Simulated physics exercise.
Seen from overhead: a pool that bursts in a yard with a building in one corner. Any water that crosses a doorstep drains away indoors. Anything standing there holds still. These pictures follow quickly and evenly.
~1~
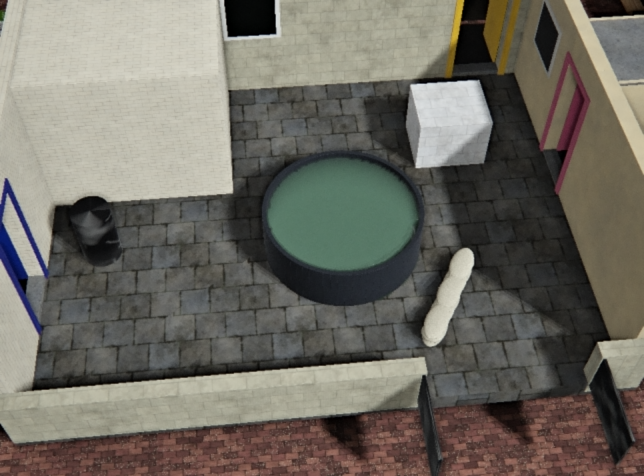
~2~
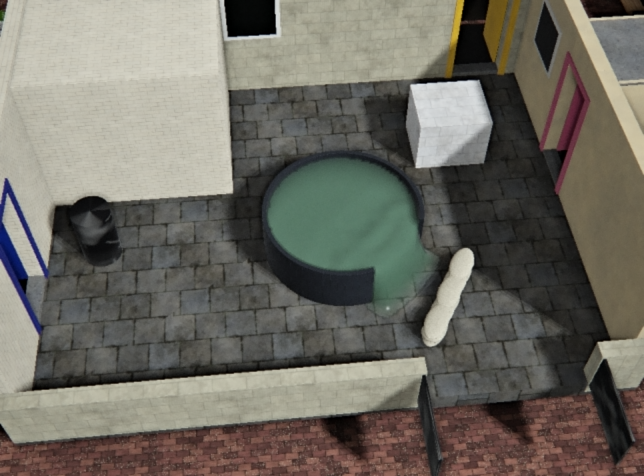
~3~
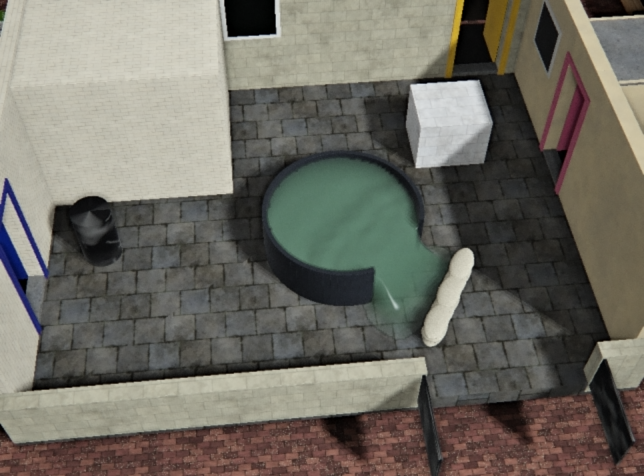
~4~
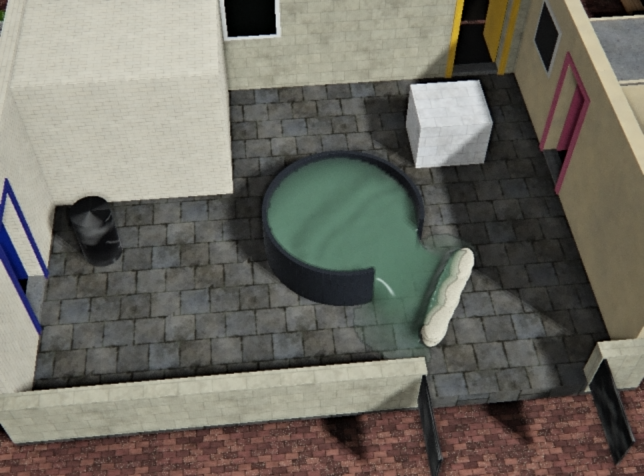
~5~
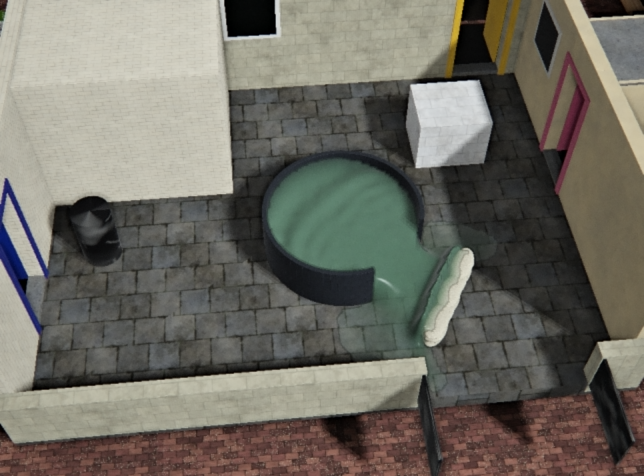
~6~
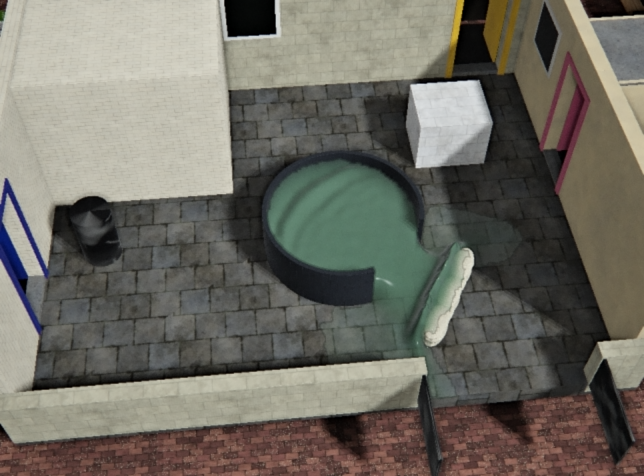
To begin with, green water lies still in a round dark tank in a paved, walled yard. A gap opens at the tank's lower right and water pours out toward a lumpy pale barrier. The water then runs up against the barrier and spreads thinly around it across the paving.
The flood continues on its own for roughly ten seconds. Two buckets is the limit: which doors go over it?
In order: The blue door gets two buckets or fewer; the pink door gets over two buckets; the yellow door gets two buckets or fewer.
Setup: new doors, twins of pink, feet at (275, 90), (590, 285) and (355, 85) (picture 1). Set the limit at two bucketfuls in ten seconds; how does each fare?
Going door by door: The first remains below the limit, the second runs past the limit, the third remains below the limit.
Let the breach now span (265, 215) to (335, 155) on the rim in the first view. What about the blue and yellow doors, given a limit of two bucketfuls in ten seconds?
Result - blue door does not reach it, yellow door tops the mark.
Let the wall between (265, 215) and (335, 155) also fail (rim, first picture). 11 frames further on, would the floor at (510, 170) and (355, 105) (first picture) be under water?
Respectively: Parched and drenched.
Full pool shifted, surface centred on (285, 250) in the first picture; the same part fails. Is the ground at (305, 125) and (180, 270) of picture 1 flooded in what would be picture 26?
Bone-dry, bone-dry.
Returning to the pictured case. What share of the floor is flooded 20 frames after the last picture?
Estimate: Some 60 in a hundred.
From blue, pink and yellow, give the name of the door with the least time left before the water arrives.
That would be the pink door.
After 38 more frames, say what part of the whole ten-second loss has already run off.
Somewhere around 80 per cent, I'd say.
A moment on, water covers 25 % of the floor; the blue door not reached, the pink door not reached, the yellow door not reached.
Next, water covers 45 % of the floor; the blue door not reached, the pink door under two buckets in, the yellow door not reached.
Then, water covers 60 % of the floor; the blue door wet at the sill, nothing in, the pink door over two buckets in, the yellow door wet at the sill, nothing in.
Later, water covers 85 % of the floor; the blue door under two buckets in, the pink door far over two buckets in, the yellow door under two buckets in.
In the end, water covers 100 % of the floor; the blue door under two buckets in, the pink door far over two buckets in, the yellow door under two buckets in.
